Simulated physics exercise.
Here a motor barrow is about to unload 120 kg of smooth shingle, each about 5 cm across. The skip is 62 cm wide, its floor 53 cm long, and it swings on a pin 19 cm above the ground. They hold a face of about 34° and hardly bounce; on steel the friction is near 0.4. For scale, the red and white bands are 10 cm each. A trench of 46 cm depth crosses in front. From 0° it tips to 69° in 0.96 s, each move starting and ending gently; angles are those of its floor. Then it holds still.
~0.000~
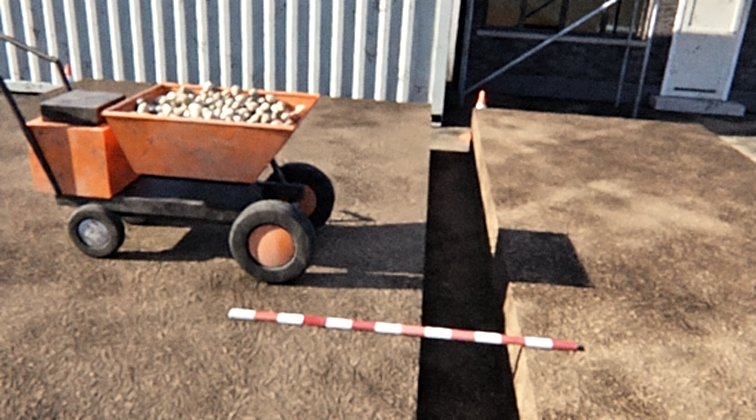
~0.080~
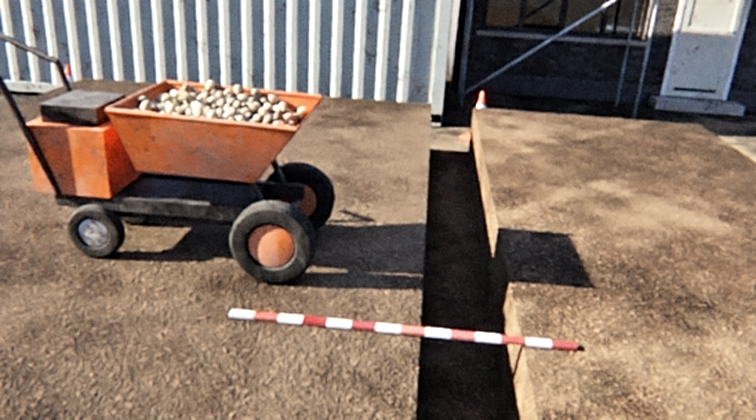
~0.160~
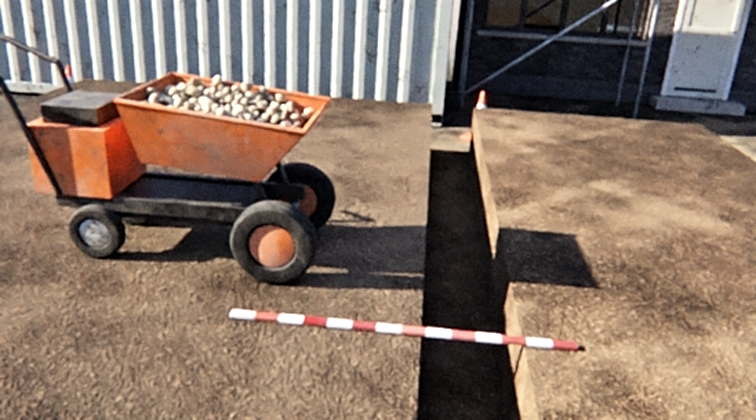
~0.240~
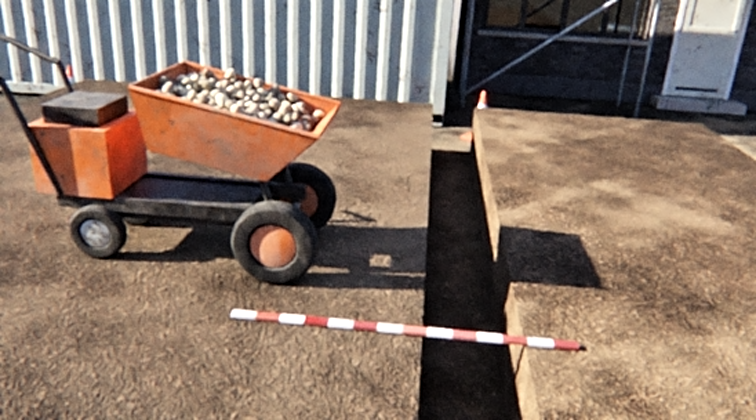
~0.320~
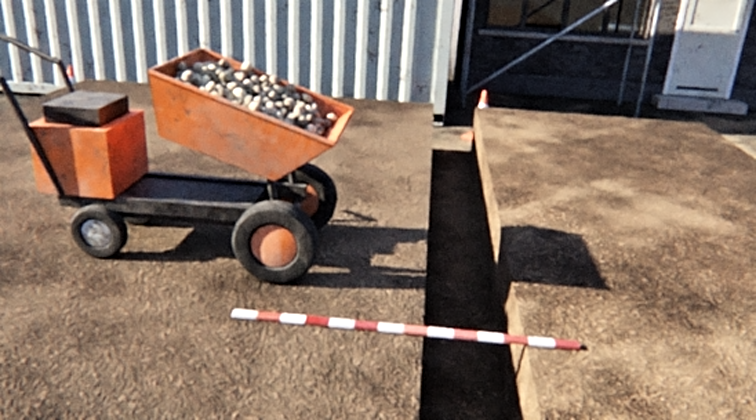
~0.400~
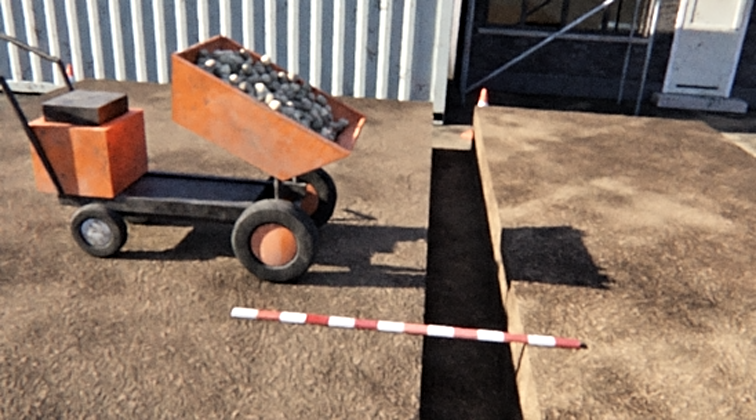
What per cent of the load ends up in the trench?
Roughly 98 per cent ends in the trench.
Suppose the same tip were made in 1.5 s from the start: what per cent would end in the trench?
It would be near 100 per cent.
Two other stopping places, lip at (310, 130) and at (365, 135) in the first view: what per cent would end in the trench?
First some 95, then 55 per cent.
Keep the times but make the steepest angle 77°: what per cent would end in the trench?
In that case some 100 per cent.
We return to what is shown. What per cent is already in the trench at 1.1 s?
Some 35 per cent.
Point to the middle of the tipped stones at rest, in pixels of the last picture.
Their middle is at about (461, 336).
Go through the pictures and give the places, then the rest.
In the first frame, the skip is at 0°, its lip at (294, 129); the top of the load is at (213, 94).
In the second frame, lip at (297, 130), floor tilted 1°, highest stones at (208, 93); the stones move at 0.3 m/s on average.
In the third frame, the skip is at 5°, its lip at (306, 133); the top of the load is at (206, 88); the stones move at 0.6 m/s on average.
In the fourth frame, lip at (319, 137), floor tilted 11°, highest stones at (201, 80); the stones move at 0.8 m/s on average.
In the fifth frame, the skip is at 18°, its lip at (334, 145); the top of the load is at (213, 68); the stones move at 0.9 m/s on average.
In the sixth frame, lip at (349, 154), floor tilted 26°, highest stones at (227, 57); the stones move at 1.0 m/s on average.
After 0.7 s the floor is at 58°; 100 % in the skip; the foremost stones are at (391, 176).
After 1.1 s the floor is at 69°; 56 % in the skip, 7 % short of the trench, 37 % in the trench; the foremost stones are at (497, 308).
After 1.4 s the floor is at 69°; 20 % in the skip, 6 % short of the trench, 74 % in the trench; the foremost stones are at (518, 317).
After 3.4 s the floor is at 69°; 0 % in the skip, 2 % short of the trench, 98 % in the trench; the foremost stones are at (539, 322).
